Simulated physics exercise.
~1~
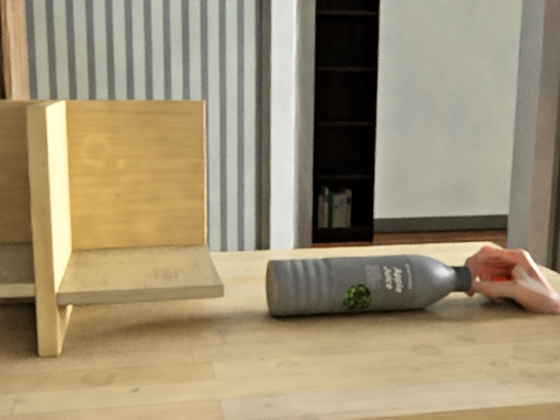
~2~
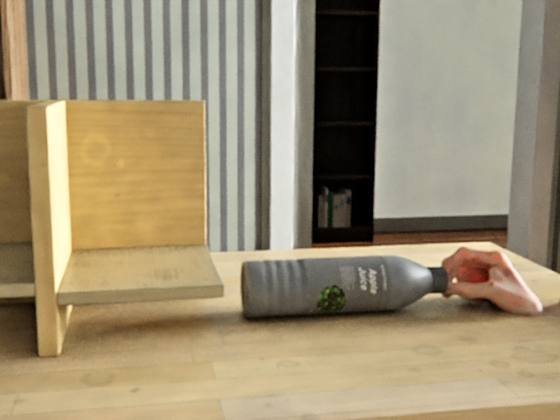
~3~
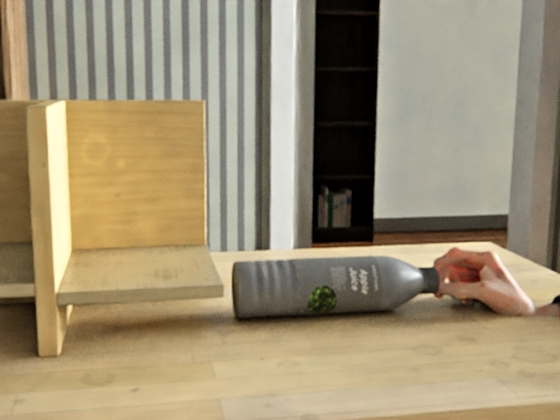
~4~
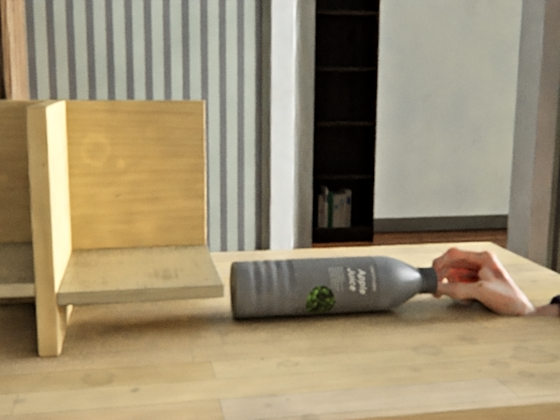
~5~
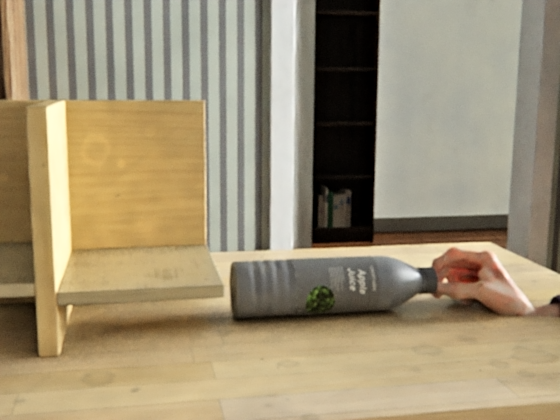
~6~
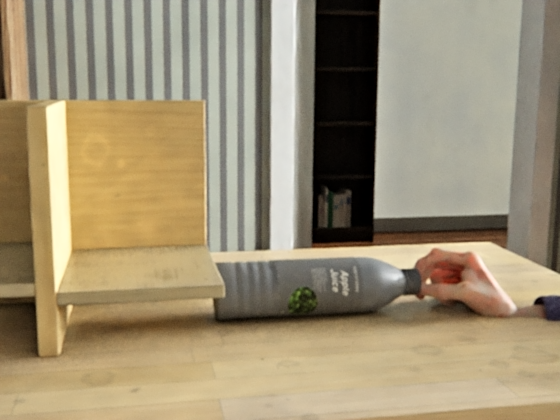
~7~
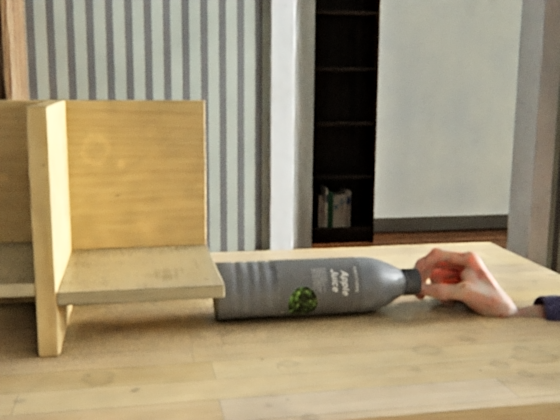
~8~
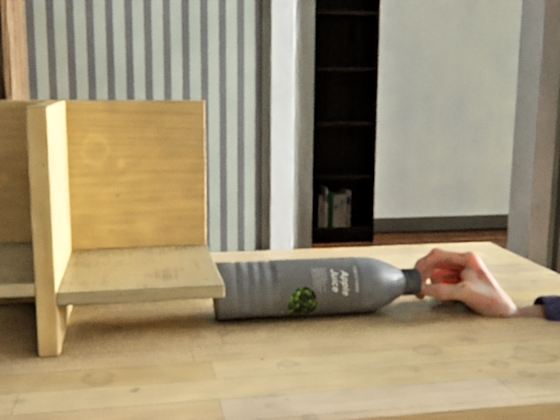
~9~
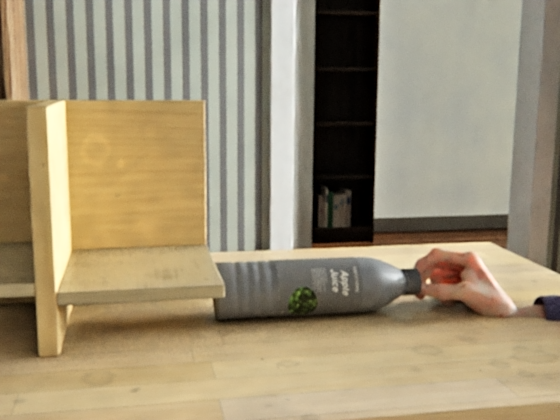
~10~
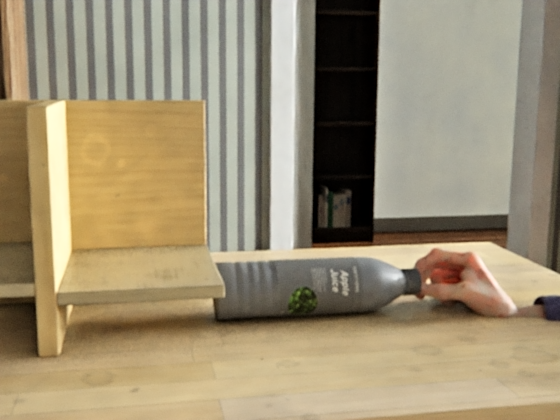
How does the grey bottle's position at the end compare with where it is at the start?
At the start the grey bottle lies a short distance to the right of the wooden shelf. By the end it is farther left, right up at the shelf's edge.
